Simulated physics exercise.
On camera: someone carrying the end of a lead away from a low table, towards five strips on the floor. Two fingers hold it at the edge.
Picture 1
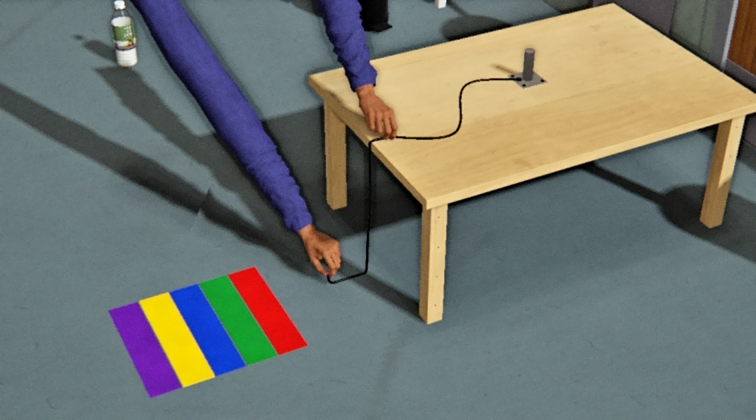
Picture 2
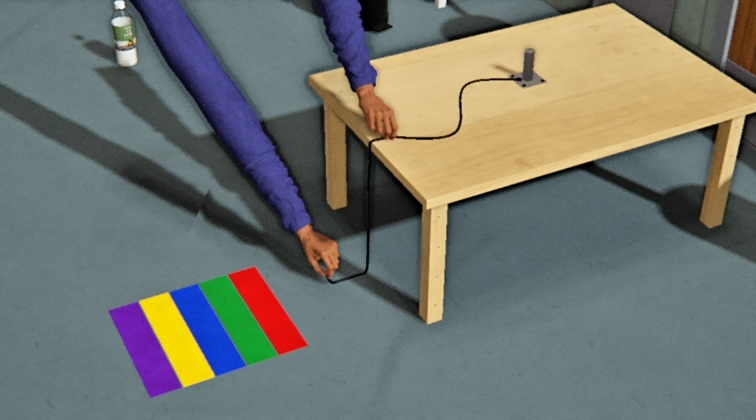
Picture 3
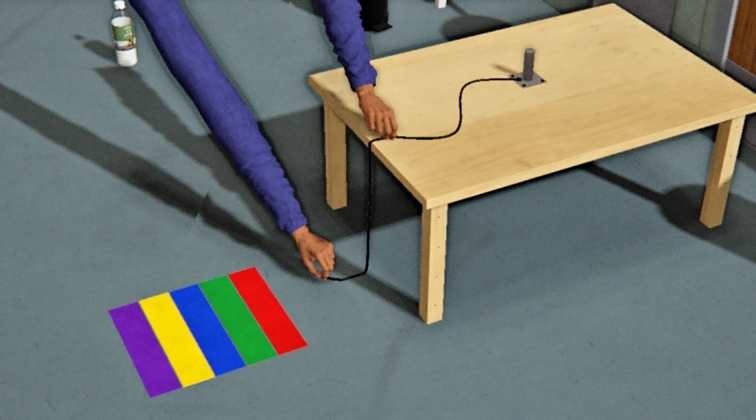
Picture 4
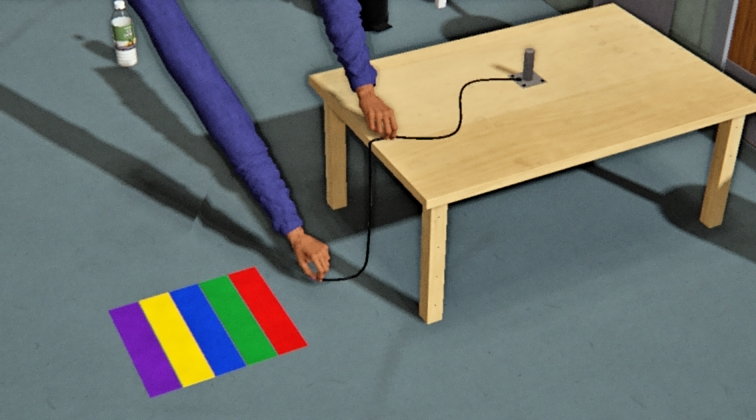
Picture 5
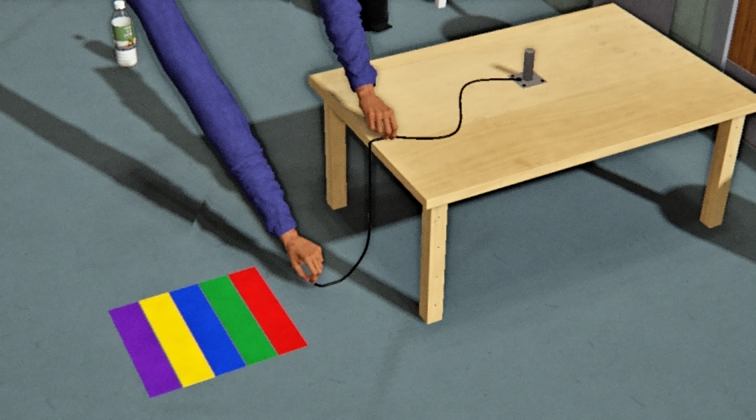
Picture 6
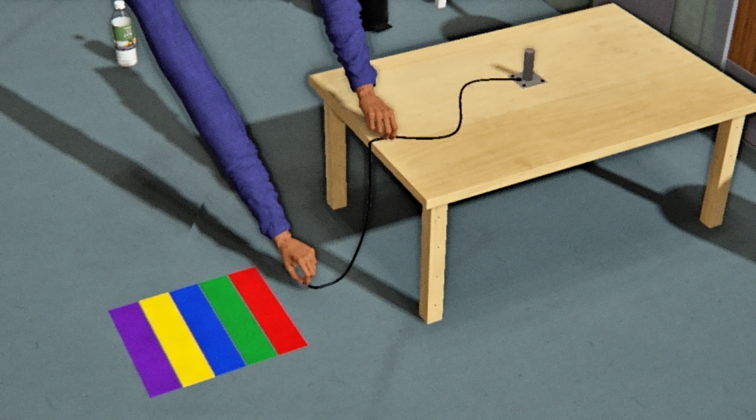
The clip opens with one hand pressing a black cord at a wooden table's edge while the other holds its end near the floor, right of five coloured strips. The lower hand moves slightly left, towards the red strip, and the hanging cord shifts from an angular bend to a smooth curve.
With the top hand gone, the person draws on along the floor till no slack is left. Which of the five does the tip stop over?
It gets as far as the yellow strip.
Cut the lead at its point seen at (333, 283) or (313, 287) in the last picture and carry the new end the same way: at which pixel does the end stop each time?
Near (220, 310) and (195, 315).
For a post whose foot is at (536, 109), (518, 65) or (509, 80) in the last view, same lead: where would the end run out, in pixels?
Try by try, around (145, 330), (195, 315) and (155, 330).
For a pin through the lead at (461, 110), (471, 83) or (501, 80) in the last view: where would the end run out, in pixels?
Near (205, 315), (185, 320) and (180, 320).
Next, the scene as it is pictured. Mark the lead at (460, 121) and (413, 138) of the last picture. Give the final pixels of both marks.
At (421, 121), then (366, 147).
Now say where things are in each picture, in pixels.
The first frame shows end (328, 274); red (283, 335); green (253, 345); blue (222, 355); yellow (191, 365); purple (158, 376).
The second frame shows end (326, 275); lead through (489, 80) (460, 106) (443, 137) (371, 144) (369, 206) (368, 260).
The third frame shows end (322, 277).
The fourth frame shows end (317, 278); lead through (489, 80) (460, 106) (443, 137) (371, 144) (370, 205) (367, 260).
The fifth frame shows end (310, 280).
The sixth frame shows end (304, 282); lead through (489, 80) (460, 106) (443, 137) (371, 144) (369, 206) (352, 262).
Early on, end near (225, 307); over green.
Midway, end near (193, 316); over blue.
At the end of the slack, end near (174, 322); over yellow. The yellow one.
